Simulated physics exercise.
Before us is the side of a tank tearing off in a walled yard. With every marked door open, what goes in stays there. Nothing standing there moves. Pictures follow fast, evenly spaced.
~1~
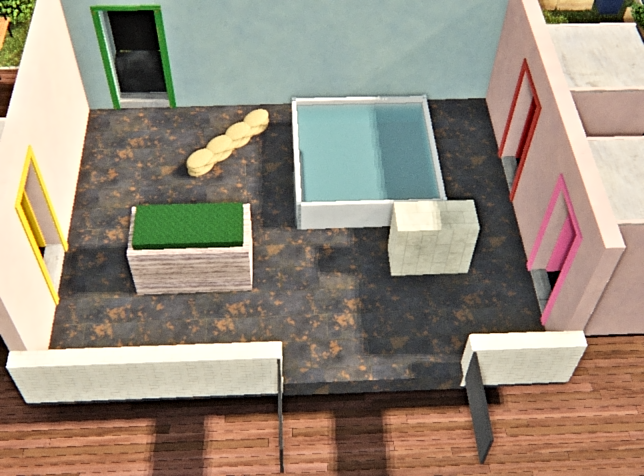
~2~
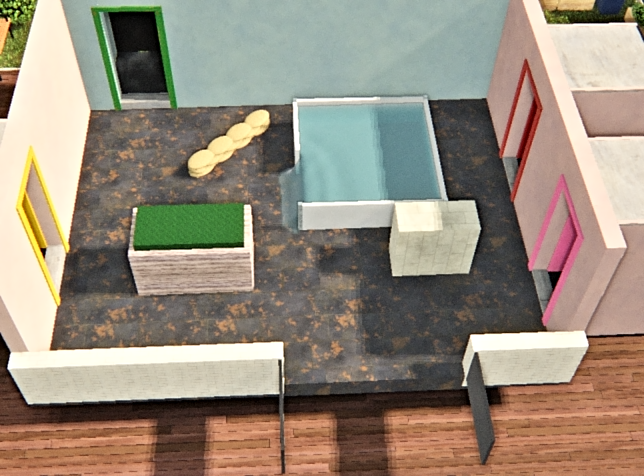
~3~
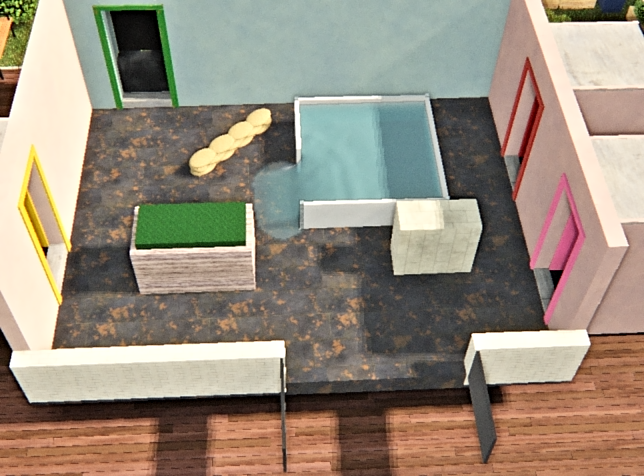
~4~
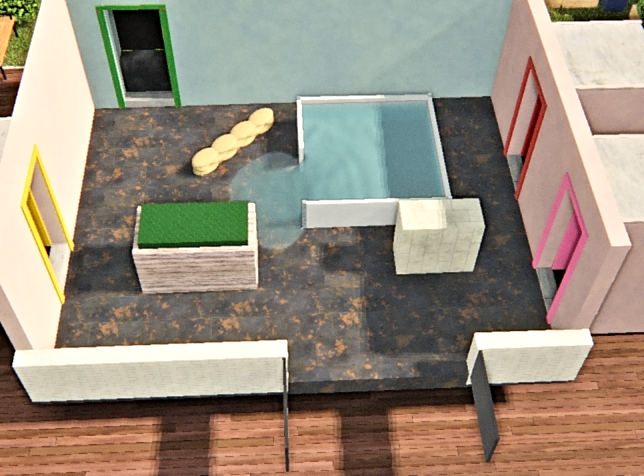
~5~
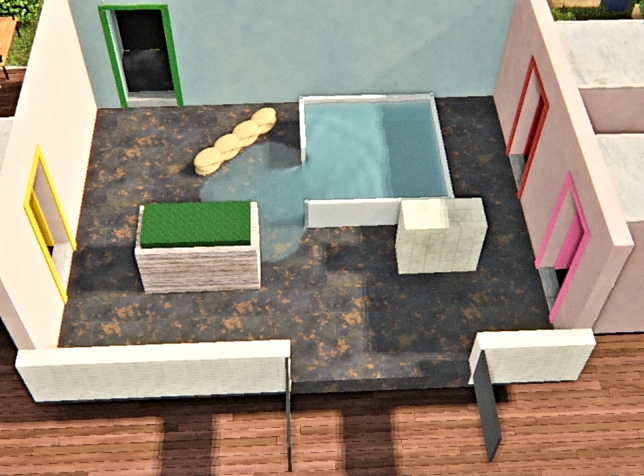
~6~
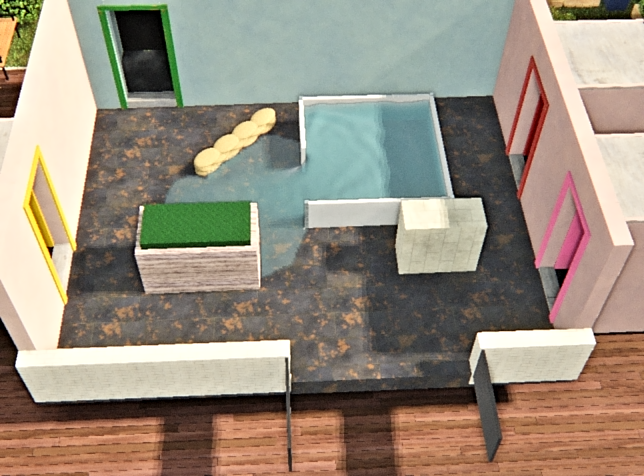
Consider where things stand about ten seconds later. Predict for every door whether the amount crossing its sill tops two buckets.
The red door does not top it. The yellow door does not top it. The green door does not top it. The pink door does not top it.
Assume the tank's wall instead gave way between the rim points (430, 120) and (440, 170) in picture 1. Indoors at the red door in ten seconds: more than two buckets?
Lab note: Red door, above the mark.
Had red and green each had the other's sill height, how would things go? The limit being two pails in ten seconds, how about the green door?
As I read it, the green door tops the threshold.
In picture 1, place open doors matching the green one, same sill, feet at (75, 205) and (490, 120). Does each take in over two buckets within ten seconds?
As listed, these two doors: Breaks the limit, remains within bounds.
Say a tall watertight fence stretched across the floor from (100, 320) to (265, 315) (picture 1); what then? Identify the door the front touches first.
It turns out to be the yellow one.
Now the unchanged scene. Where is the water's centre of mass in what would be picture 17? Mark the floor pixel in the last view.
I reckon somewhere around (300, 188).
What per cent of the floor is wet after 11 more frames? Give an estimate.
Estimate: Near 30 %.
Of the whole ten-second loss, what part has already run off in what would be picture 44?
Roughly 40 %.
A moment on, water covers 20 % of the floor; the red door not reached, the yellow door not reached, the green door not reached, the pink door not reached.
Next, water covers 30 % of the floor; the red door not reached, the yellow door wet at the sill, nothing in, the green door not reached, the pink door not reached.
Then, water covers 45 % of the floor; the red door not reached, the yellow door under two buckets in, the green door wet at the sill, nothing in, the pink door not reached.
Later, water covers 65 % of the floor; the red door not reached, the yellow door under two buckets in, the green door under two buckets in, the pink door not reached.
In the end, water covers 90 % of the floor; the red door wet at the sill, nothing in, the yellow door under two buckets in, the green door under two buckets in, the pink door under two buckets in.
